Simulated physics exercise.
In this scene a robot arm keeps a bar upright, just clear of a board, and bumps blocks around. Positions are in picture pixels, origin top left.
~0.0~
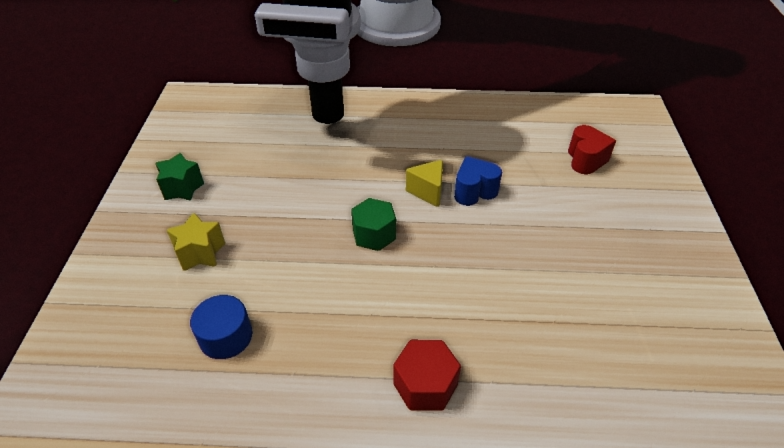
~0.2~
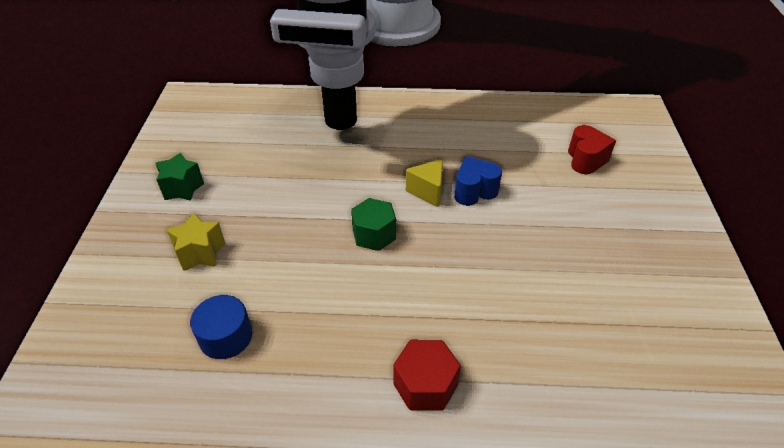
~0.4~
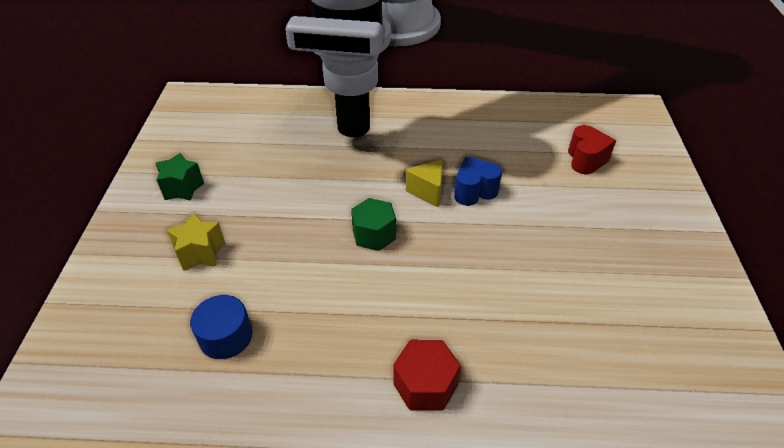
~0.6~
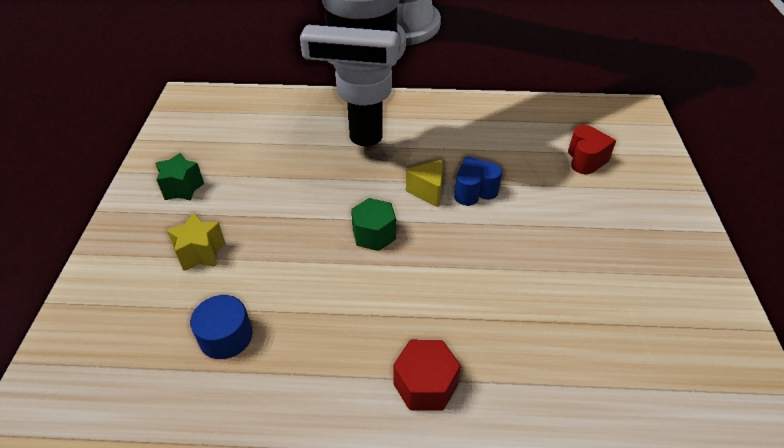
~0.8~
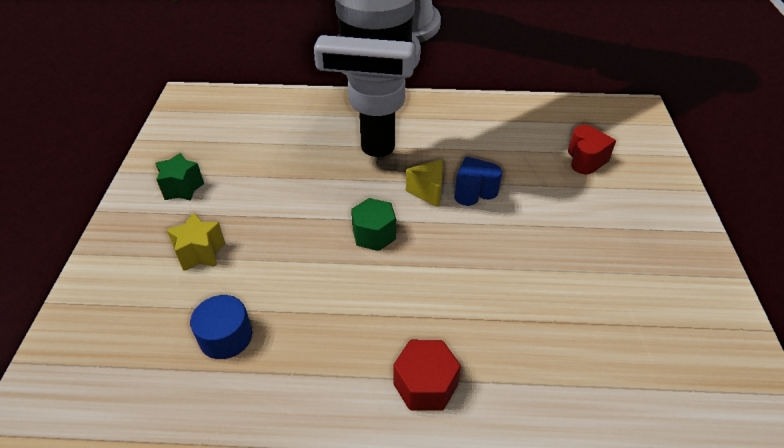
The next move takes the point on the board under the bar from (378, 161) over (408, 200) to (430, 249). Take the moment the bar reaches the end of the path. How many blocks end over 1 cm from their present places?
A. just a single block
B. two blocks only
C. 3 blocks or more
My answer is option A.
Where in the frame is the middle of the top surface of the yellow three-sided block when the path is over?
At pixel (449, 191).
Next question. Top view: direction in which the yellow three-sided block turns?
It makes a counterclockwise turn.
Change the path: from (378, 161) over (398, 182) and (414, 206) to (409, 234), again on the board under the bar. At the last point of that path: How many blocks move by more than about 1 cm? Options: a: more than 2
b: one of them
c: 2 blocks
(b)
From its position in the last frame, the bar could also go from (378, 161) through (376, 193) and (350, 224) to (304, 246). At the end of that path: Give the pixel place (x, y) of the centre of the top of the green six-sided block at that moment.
I'd place it at (367, 230), taking the centre of its top.
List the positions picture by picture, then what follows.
The first picture shows bar's lower end (328, 115); green six-sided block (374, 213); yellow three-sided block (429, 171); blue heart (478, 170).
The second picture shows bar (341, 121); blocks still.
The third picture shows bar (354, 128); blocks still.
The fourth picture shows bar (366, 136); blocks still.
The fifth picture shows bar (378, 147); green six-sided block (374, 213); yellow three-sided block (429, 171); blue heart (478, 170).
What follows on the original path. One third of the way, bar (399, 172); yellow three-sided block (434, 173), turned 15° anticlockwise.
Two thirds of the way, bar (417, 202); yellow three-sided block (449, 190), turned 85° anticlockwise; blue heart (481, 169).
At the end, bar (431, 235); green six-sided block still; yellow three-sided block (449, 191), turned 90° anticlockwise; blue heart (481, 169).
